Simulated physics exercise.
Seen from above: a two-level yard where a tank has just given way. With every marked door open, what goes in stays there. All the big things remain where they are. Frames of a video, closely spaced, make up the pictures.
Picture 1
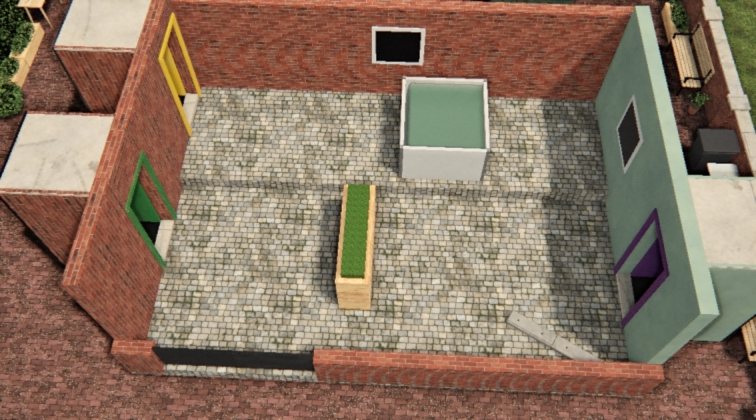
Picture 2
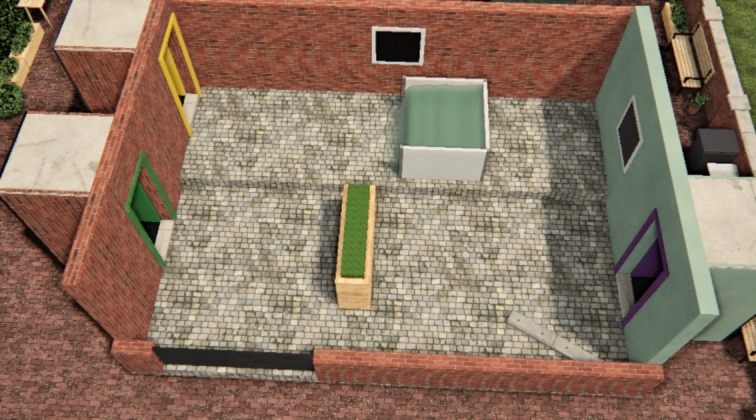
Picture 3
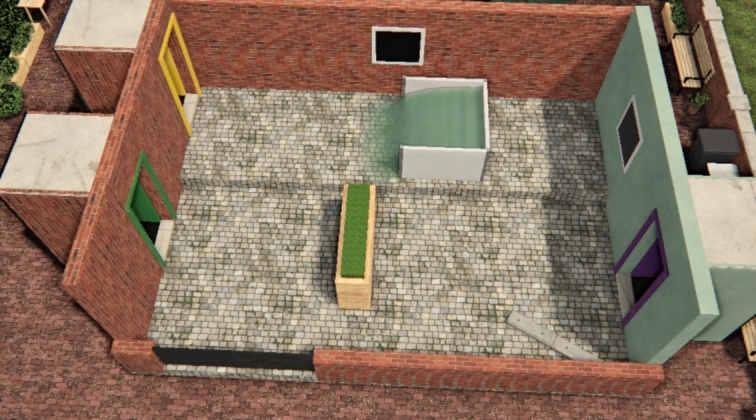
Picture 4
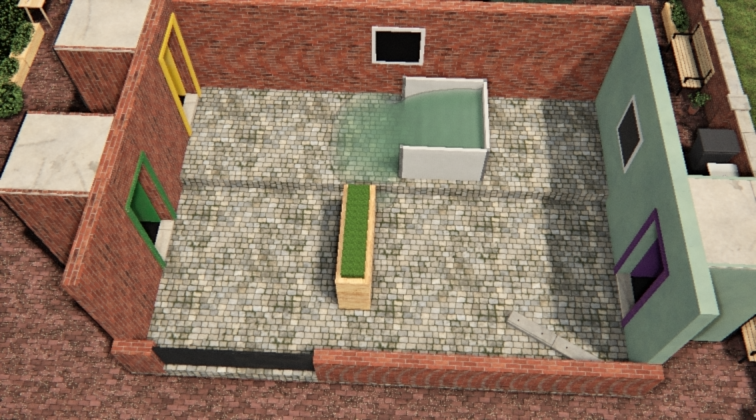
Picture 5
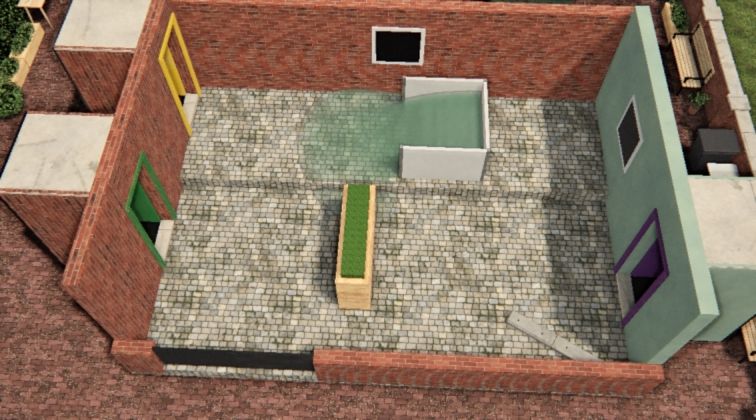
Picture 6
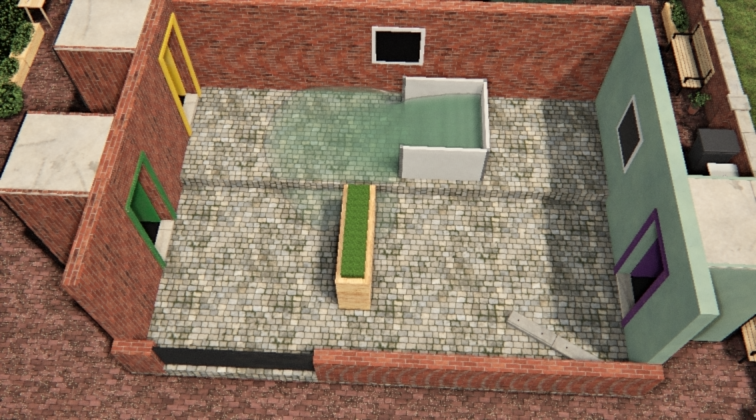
Brick-walled paved yard seen from above, with green water pouring from the left side of a white tank and spreading leftward.
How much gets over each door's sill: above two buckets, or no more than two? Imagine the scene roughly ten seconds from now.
My prediction: The purple door will receive two buckets or fewer; the green door will receive over two buckets; the yellow door will receive over two buckets.
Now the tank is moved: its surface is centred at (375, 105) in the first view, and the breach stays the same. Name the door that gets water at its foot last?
It's the purple-painted one, as it turns out.
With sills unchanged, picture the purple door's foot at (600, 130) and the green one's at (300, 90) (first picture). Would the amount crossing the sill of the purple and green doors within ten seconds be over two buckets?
Purple door: Comes in low; green door: Comes in high.
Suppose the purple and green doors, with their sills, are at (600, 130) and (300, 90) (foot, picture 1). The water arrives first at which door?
Answer: The one in green.
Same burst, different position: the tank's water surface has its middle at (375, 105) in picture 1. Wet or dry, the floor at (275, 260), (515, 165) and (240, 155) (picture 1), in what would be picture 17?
Result: Spared; spared; inundated.
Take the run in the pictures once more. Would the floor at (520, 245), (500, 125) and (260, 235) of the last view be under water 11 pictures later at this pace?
First spot not wet, second not wet, third inundated.
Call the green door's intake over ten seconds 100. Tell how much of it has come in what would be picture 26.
Close to 75 %.
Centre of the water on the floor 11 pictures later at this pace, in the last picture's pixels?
Around pixel (306, 152) of the last picture.
A moment on, water covers 35 % of the floor; the purple door not reached, the green door not reached, the yellow door over two buckets in.
Next, water covers 40 % of the floor; the purple door not reached, the green door under two buckets in, the yellow door far over two buckets in.
Then, water covers 45 % of the floor; the purple door not reached, the green door over two buckets in, the yellow door far over two buckets in.
Later, water covers 55 % of the floor; the purple door not reached, the green door far over two buckets in, the yellow door far over two buckets in.
In the end, water covers 80 % of the floor; the purple door wet at the sill, nothing in, the green door far over two buckets in, the yellow door far over two buckets in.
